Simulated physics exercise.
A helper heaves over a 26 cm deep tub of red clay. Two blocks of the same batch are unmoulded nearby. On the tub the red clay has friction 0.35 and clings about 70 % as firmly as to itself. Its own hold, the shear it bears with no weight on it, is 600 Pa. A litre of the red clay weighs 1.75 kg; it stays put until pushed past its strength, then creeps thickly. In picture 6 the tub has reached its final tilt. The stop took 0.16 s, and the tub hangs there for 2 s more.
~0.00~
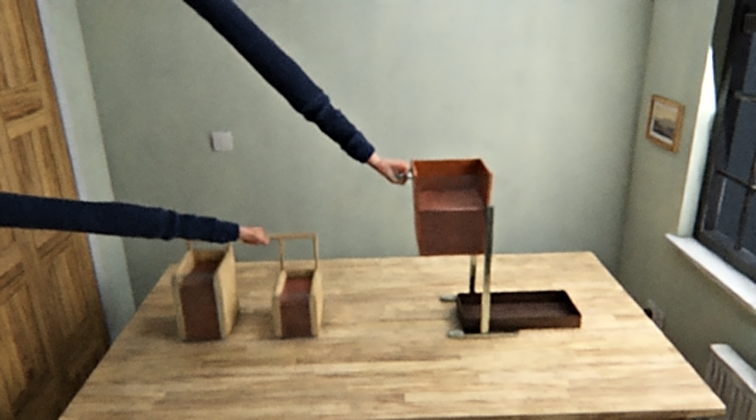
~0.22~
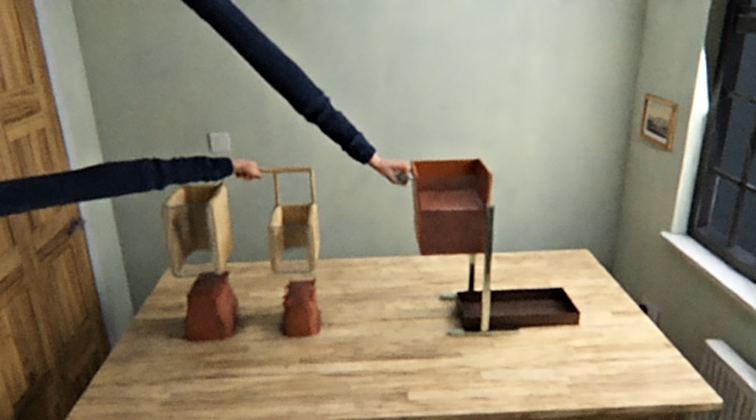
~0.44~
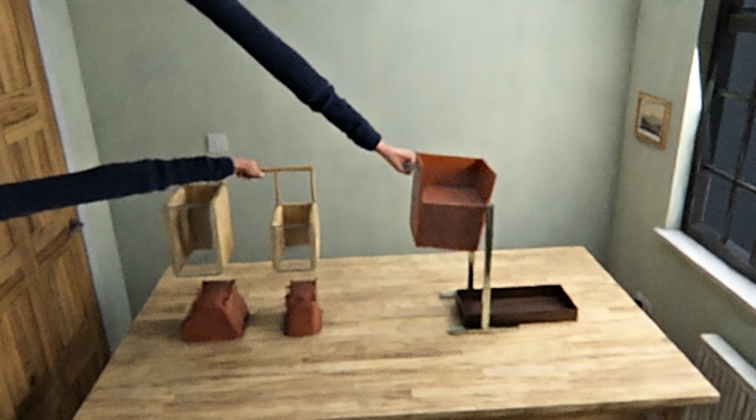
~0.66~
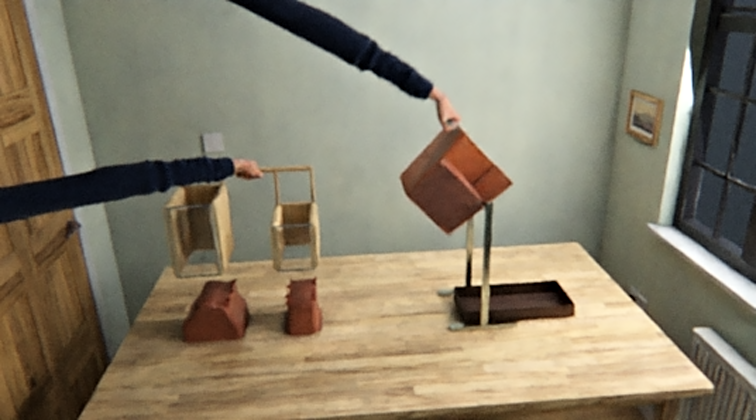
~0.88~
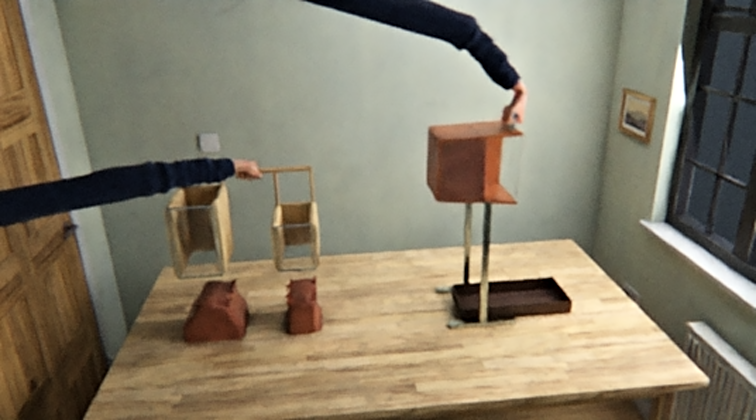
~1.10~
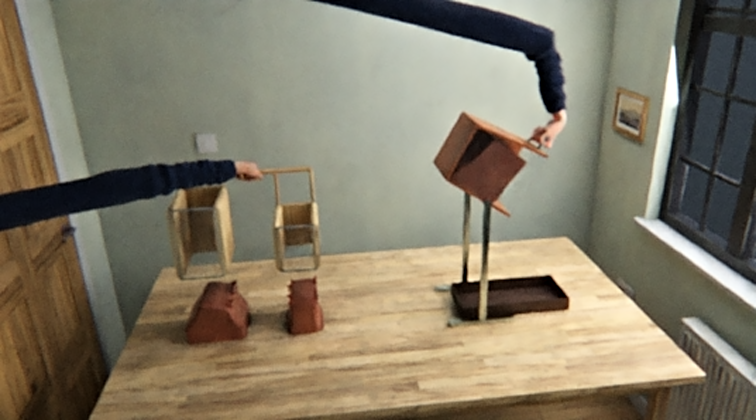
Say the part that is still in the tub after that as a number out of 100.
Expect roughly 8 %.
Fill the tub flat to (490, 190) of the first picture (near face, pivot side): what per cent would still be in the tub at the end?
In that case some 0 per cent.
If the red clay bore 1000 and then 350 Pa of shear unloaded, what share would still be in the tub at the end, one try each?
In that order: 0 %, 0 %.
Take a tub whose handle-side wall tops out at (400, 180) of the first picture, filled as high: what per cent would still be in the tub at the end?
It would be near 6 %.
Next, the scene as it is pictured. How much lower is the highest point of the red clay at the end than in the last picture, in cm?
Roughly 19 cm.
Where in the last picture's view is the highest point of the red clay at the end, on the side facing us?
Around (494, 196).
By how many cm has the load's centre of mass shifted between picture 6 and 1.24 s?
About 12 cm.
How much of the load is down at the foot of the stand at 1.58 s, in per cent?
Near 70 %.
After 1.24 s, the tub is at 120 degrees and holds 65 %.
After 1.41 s, the tub is at 120 degrees and holds 22 %.
After 1.58 s, the tub is at 120 degrees and holds 8 %.
After 1.75 s, the tub is at 120 degrees and holds 8 %.
After 3.10 s, at the end, the tub is at 120 degrees and holds 8 %.
